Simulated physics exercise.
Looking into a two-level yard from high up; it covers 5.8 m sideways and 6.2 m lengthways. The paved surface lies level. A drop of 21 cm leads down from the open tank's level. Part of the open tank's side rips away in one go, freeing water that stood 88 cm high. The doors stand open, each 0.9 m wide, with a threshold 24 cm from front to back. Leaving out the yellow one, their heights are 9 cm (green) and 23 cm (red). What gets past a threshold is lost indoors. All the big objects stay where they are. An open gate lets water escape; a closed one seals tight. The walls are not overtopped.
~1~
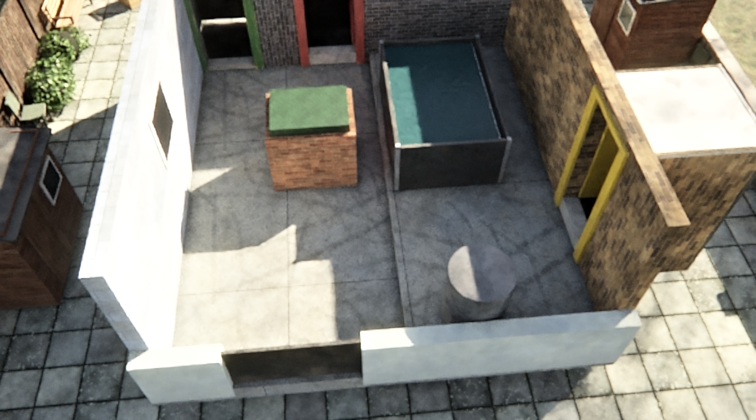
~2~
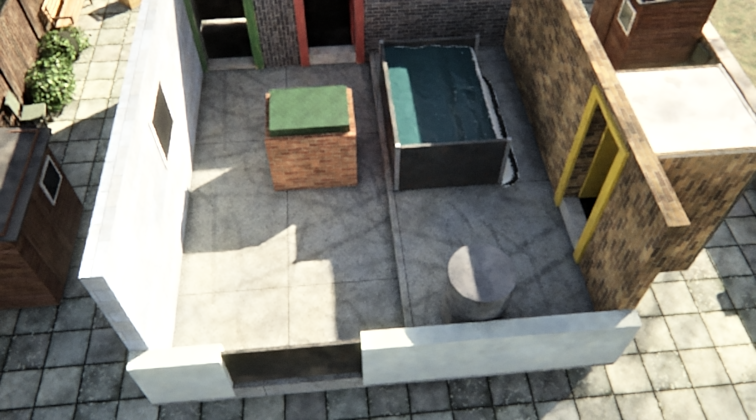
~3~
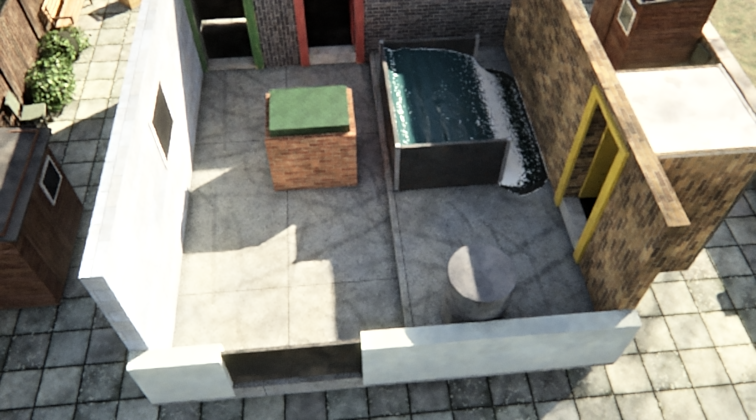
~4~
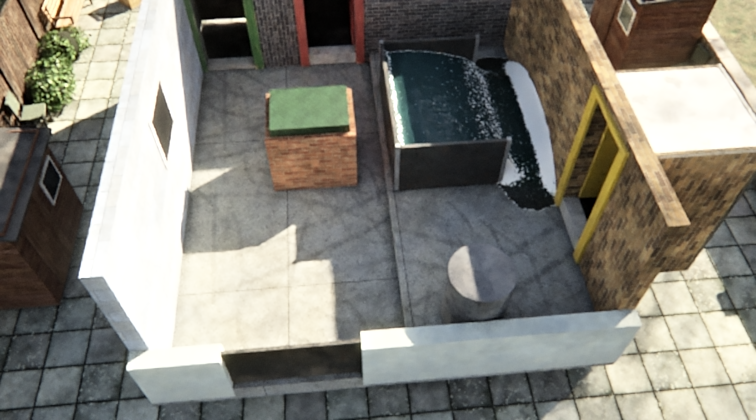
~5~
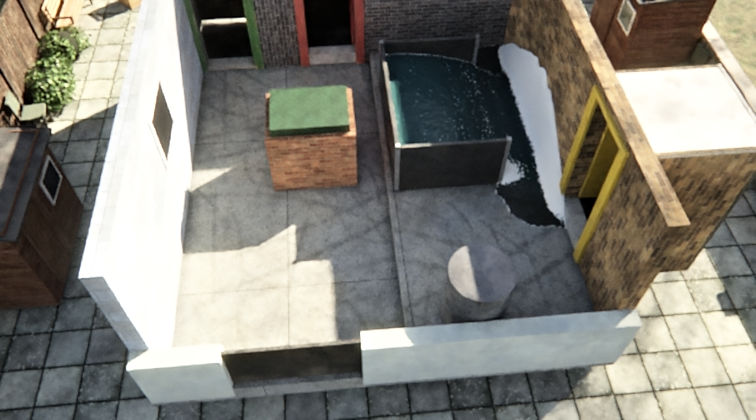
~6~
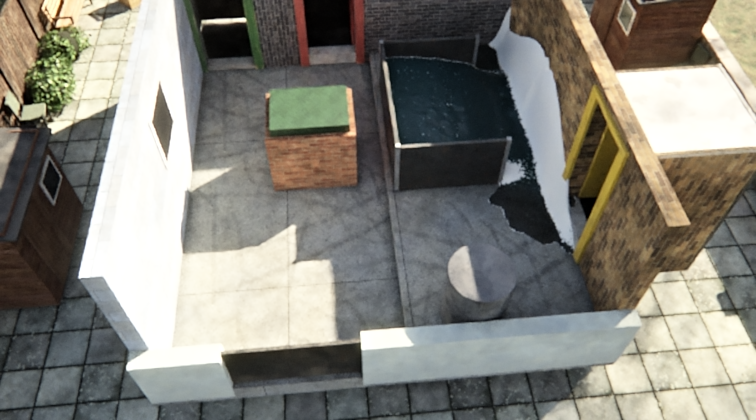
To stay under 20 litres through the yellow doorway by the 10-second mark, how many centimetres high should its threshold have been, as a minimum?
At least 17 cm or so.
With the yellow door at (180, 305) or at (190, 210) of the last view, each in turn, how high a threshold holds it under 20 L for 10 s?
About 13.0 and 14.0 cm.
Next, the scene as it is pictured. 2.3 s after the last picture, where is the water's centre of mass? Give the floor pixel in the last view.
At about (444, 149).
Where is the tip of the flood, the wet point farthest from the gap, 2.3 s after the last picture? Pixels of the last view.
Near (225, 372).
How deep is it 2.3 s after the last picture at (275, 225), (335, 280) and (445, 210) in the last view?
About 0, 2 and 0 cm.
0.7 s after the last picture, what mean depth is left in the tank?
About 38 cm.
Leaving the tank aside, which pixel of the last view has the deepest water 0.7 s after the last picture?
At about (503, 47).
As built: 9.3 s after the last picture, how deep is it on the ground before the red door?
Roughly 5.0 cm deep.
Then, 0.7 s after the last picture water covers 25 % of the floor, deepest (71 cm) near (503, 47); 21 cm at the yellow door, 2 litres in over its 24 cm threshold.
Then, 2.3 s after the last picture water covers 65 % of the floor, deepest (35 cm) near (581, 276); 11 cm at the yellow door, 3 litres in over its 24 cm threshold.
Then, 9.3 s after the last picture water covers 95 % of the floor, deepest (22 cm) near (347, 195); 9 cm at the yellow door, 4 litres in over its 24 cm threshold.
At the yellow door as built, the water peaked near 30 cm, by the last picture.
With a threshold of 14.5 cm, 37 litres would have come in within the 10 s; with 19.5 cm, 11 litres. So under 20 litres takes about 17 cm.
